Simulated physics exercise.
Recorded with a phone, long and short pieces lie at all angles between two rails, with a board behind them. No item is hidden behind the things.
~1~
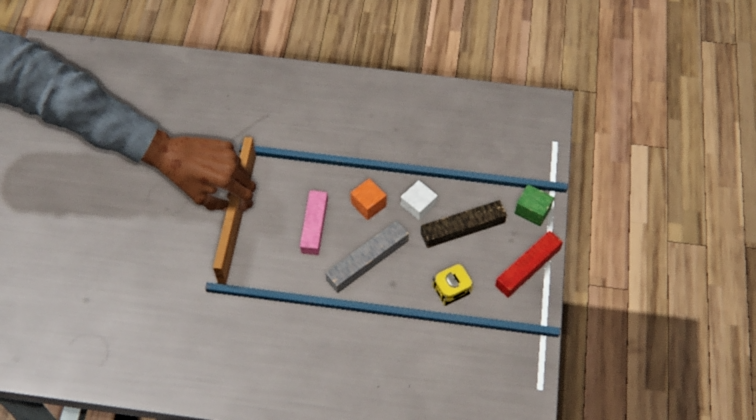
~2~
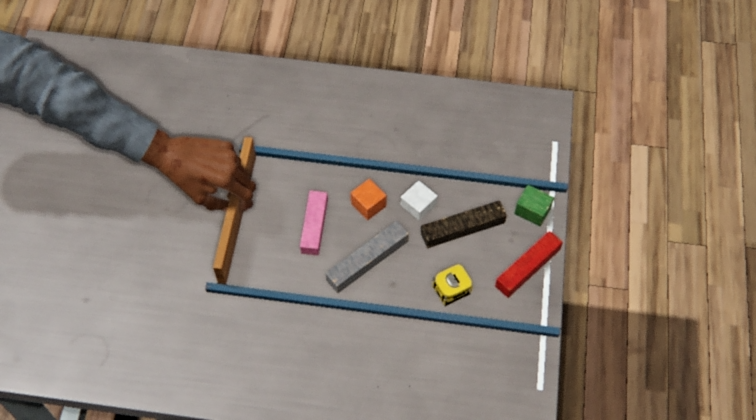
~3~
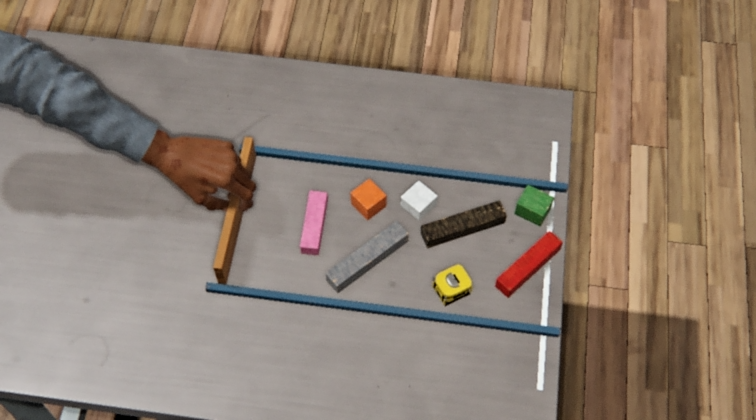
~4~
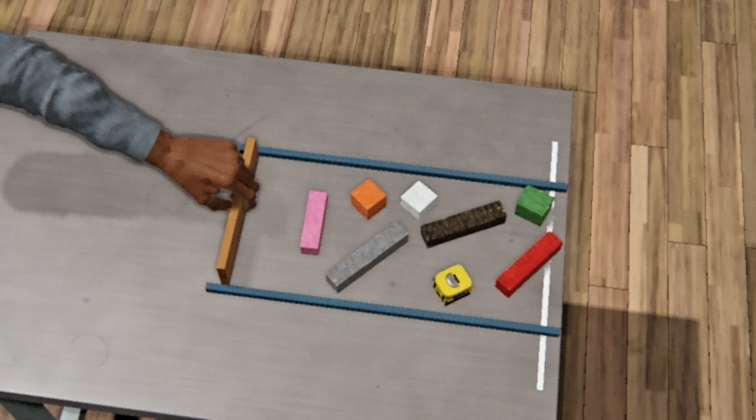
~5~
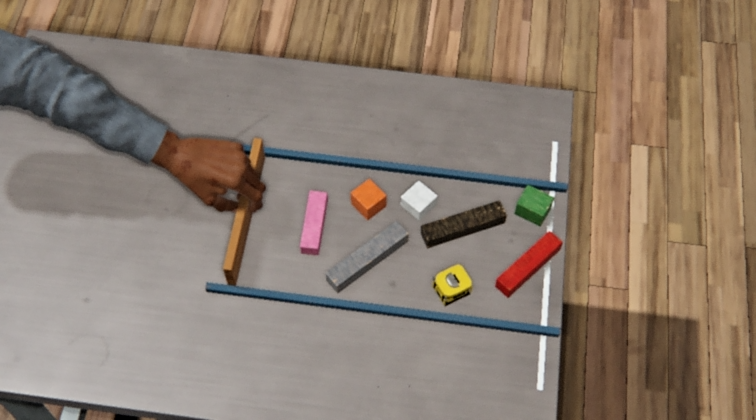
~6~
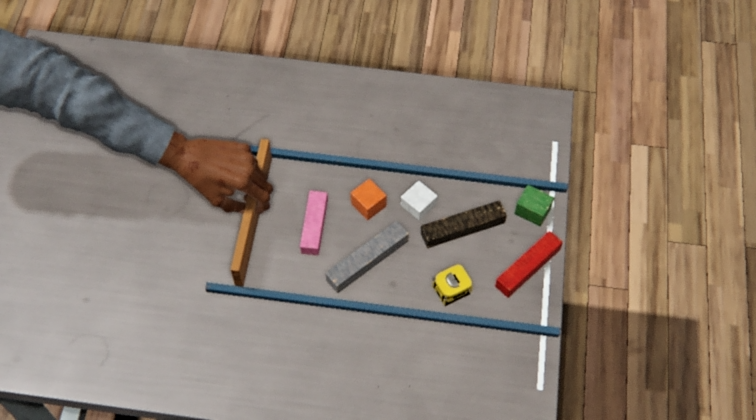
We see a hand holding an upright wooden board at the left of two blue rails, with colored blocks, bars and a yellow case lying between them; the hand stays nearly still, then slides the board slightly right.
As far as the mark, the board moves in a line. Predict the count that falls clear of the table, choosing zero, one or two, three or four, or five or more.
The count is five or more.
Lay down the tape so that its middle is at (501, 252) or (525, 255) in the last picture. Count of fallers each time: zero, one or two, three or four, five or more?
Going one tape after another, I'd say 1 or 2 for the first and 3 or 4 for the second.
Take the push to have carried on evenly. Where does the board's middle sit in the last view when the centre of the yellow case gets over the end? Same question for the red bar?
(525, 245) and (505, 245), roughly.
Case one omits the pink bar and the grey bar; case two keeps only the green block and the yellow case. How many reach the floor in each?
That gives 4 for the first pair taken away and 4 for the second.
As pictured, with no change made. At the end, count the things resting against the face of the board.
It's 2 of them.
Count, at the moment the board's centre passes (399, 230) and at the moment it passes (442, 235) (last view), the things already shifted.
6 and 7.
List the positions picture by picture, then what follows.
In the first frame, green block (534, 205); red bar (529, 264); black bar (464, 224); board (236, 210); tape (548, 258).
In the second frame, red bar (529, 264); yellow case (453, 285).
In the third frame, black bar (464, 224); grey bar (368, 257).
In the fourth frame, green block (534, 206); white block (419, 201).
In the fifth frame, red bar (529, 264); pink bar (314, 223).
In the sixth frame, green block (534, 206); red bar (529, 264); black bar (464, 224); board (252, 212); tape (548, 258).
Early on, none off yet; green block at rest near (534, 206); red bar at rest near (529, 264); black bar travelled a little near (476, 223).
Finally, the number that fall off is five or more; lost, orange block, grey bar, yellow case, black bar, red bar and green block.
